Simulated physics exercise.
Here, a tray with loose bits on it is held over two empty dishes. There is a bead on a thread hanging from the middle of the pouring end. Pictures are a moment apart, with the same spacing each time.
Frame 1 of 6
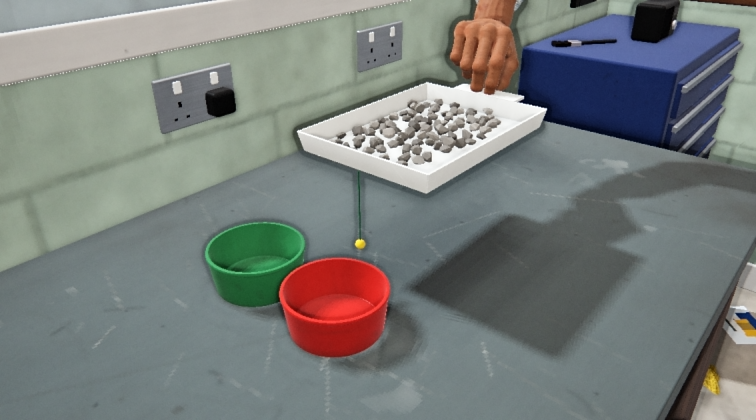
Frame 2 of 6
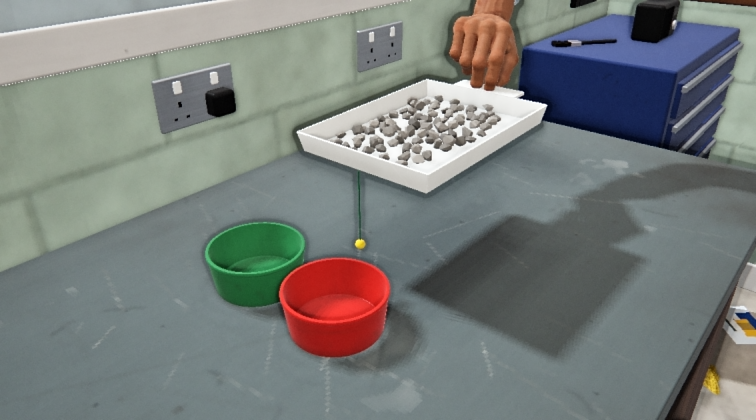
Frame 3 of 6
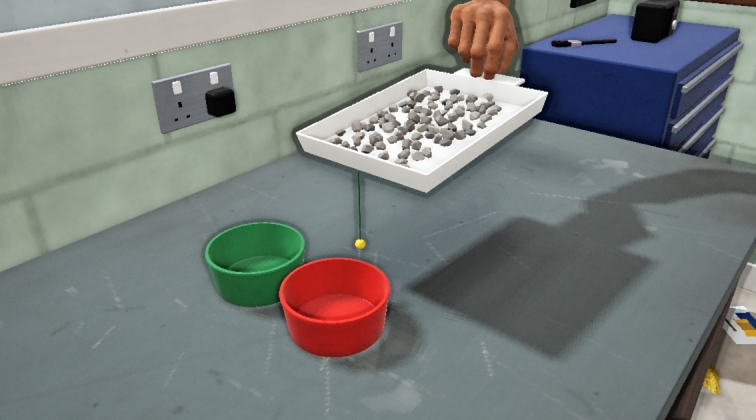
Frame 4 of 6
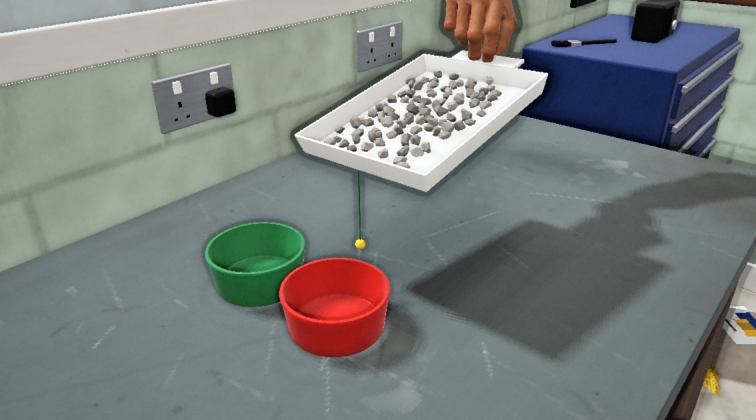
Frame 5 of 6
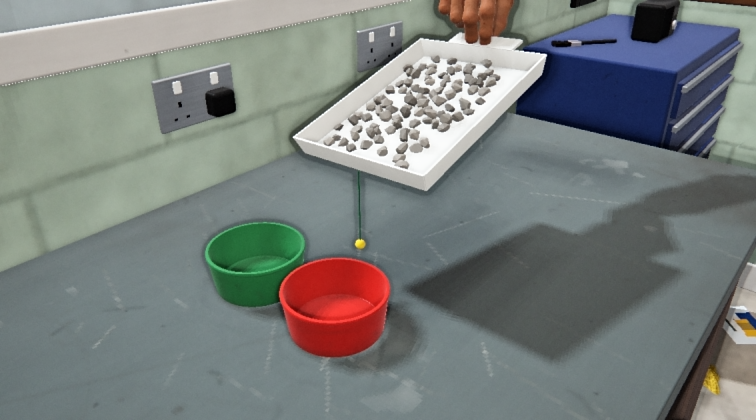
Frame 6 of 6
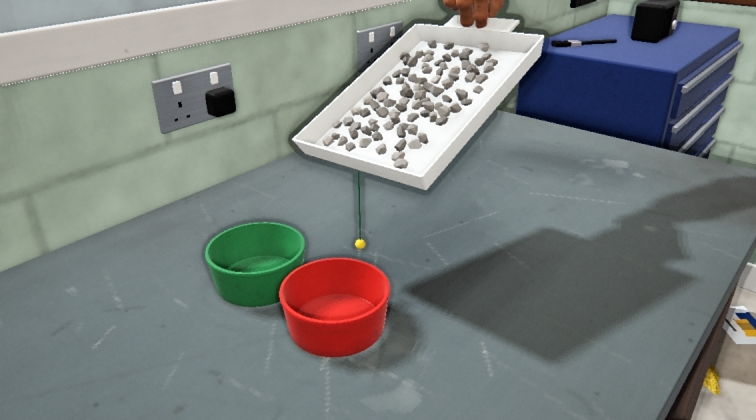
A hand raises the back of a white tray of gravel, tilting it increasingly steeply.
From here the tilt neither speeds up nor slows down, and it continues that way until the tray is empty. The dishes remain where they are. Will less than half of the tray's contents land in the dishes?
Pretty clear the dishes gather most of what falls.
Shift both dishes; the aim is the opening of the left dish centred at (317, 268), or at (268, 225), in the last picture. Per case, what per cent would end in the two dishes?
In order: 70 percent and 60 percent.
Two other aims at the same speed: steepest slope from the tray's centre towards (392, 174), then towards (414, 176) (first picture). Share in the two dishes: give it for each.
Roughly 50 % in the first case and 20 % in the second.
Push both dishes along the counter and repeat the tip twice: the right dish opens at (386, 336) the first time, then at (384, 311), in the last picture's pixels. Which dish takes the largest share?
Result, try one: The dish further left; try two: The dish further left.
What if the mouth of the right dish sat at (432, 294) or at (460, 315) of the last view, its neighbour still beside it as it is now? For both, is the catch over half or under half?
Placing 1: A minority of it. Placing 2: A minority of it.
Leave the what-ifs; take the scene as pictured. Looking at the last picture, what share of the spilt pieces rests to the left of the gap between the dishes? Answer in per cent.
That comes to about 50 per cent of the pieces.
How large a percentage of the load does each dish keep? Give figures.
Around 30 in a hundred in the left dish and around 40 in a hundred in the right dish.
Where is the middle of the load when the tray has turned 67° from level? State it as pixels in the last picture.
Roughly at (341, 138).
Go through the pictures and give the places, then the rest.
The first picture shows corners of the pouring end at (304, 131) and (427, 171), level; middle of the load at (428, 130), bits of gravel; left dish at (219, 281); right dish at (297, 329); bead on its thread at (360, 244).
The second picture shows corners of the pouring end at (303, 131) and (427, 171), level; middle of the load at (428, 128).
The third picture shows corners of the pouring end at (302, 132) and (426, 171), tipped barely, lowest at the left corner; middle of the load at (427, 121).
The fourth picture shows corners of the pouring end at (301, 134) and (424, 171), tipped a little, lowest at the left corner; middle of the load at (425, 113).
The fifth picture shows corners of the pouring end at (300, 136) and (422, 172), tipped clearly, lowest at the left corner; middle of the load at (423, 104).
The sixth picture shows corners of the pouring end at (298, 138) and (420, 172), tipped clearly, lowest at the left corner; middle of the load at (420, 96), a stray few on the move; left dish at (219, 281); right dish at (297, 329).
Soon, tray tipped steeply; all on the tray.
A while on, tray tipped past a quarter turn; about a third on the tray; about a quarter in the right dish; about a quarter in the left dish; a small part outside both; a small part in the air.
Towards the end, tray tipped past a quarter turn; about half in the right dish; about a third in the left dish; about a quarter outside both.
Finally, tray tipped past a quarter turn; about half in the right dish; about a third in the left dish; about a quarter outside both.
